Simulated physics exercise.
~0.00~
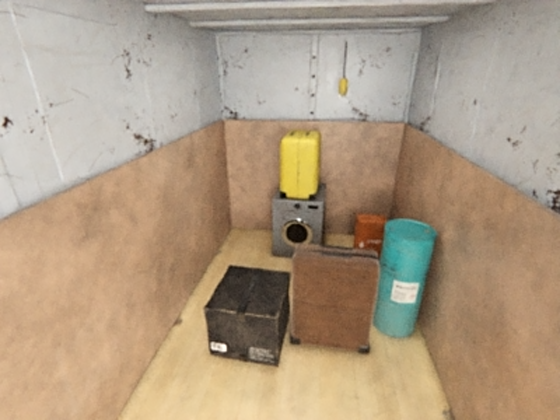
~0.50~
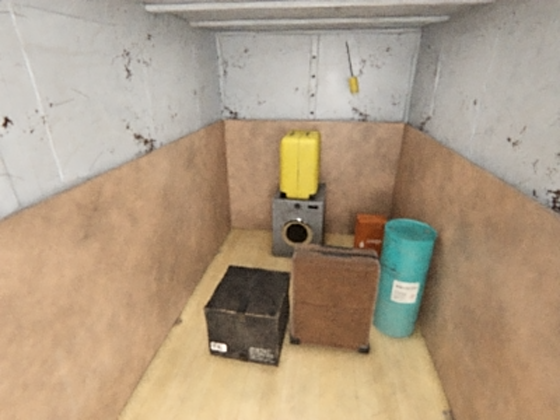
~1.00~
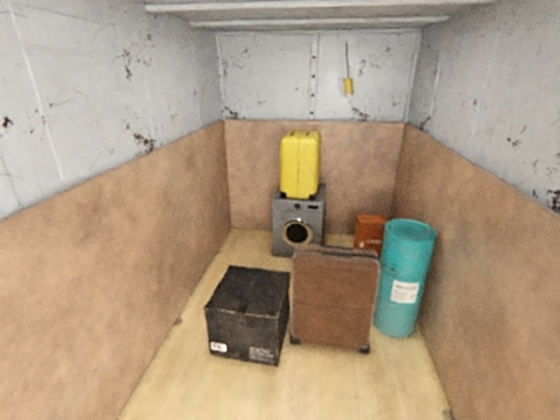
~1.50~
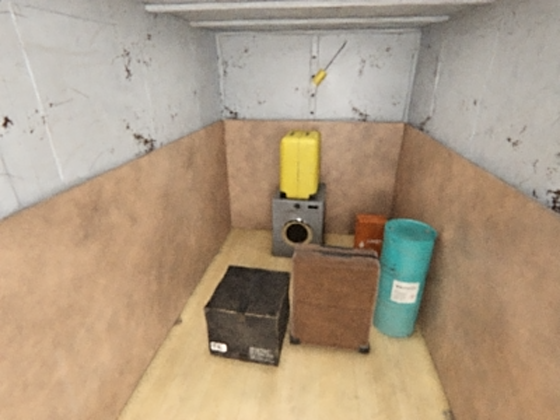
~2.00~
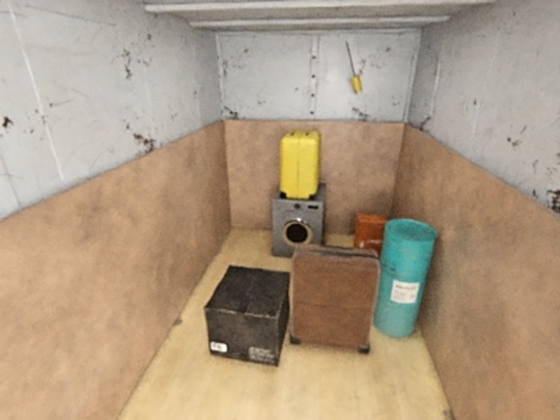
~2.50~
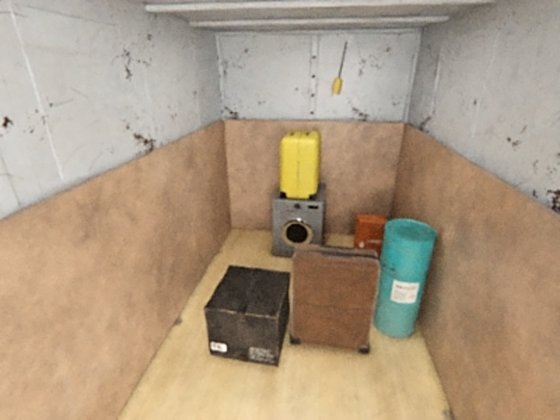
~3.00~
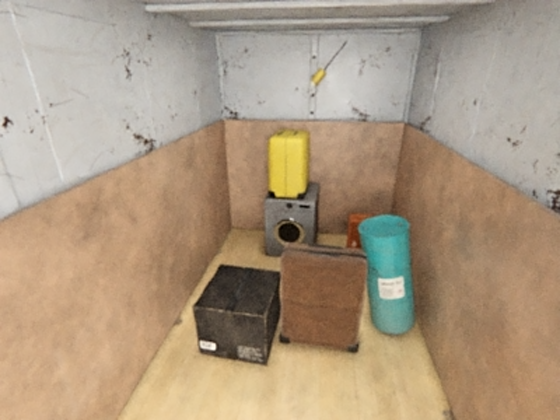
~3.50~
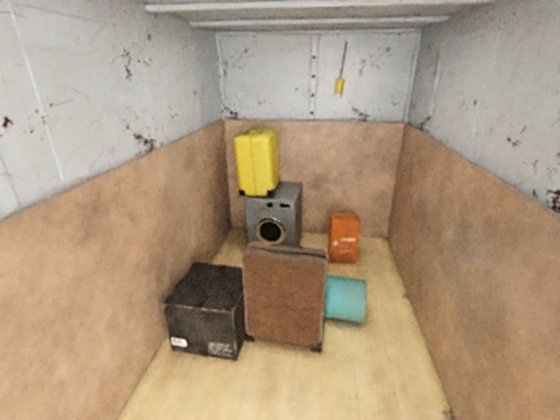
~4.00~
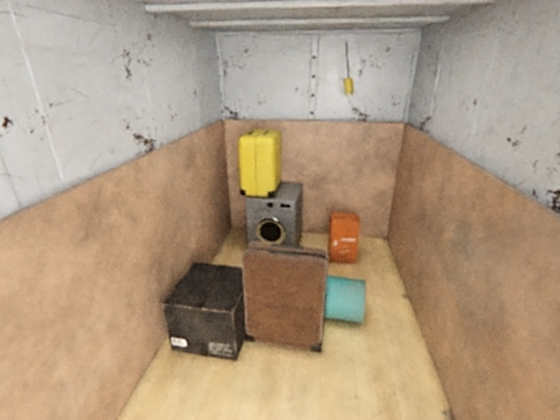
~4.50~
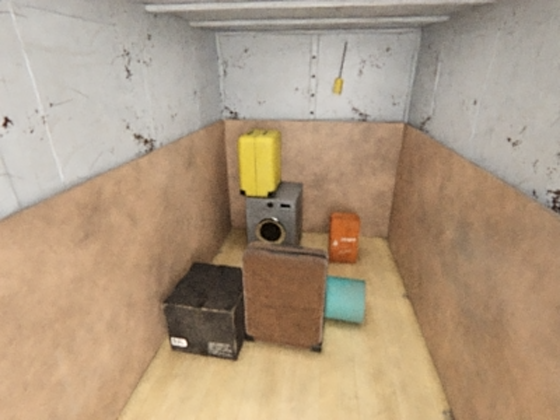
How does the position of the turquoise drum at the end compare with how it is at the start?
At the start the turquoise drum stands upright near the right wall. By the end it lies on its side, farther left, partly behind the brown case.
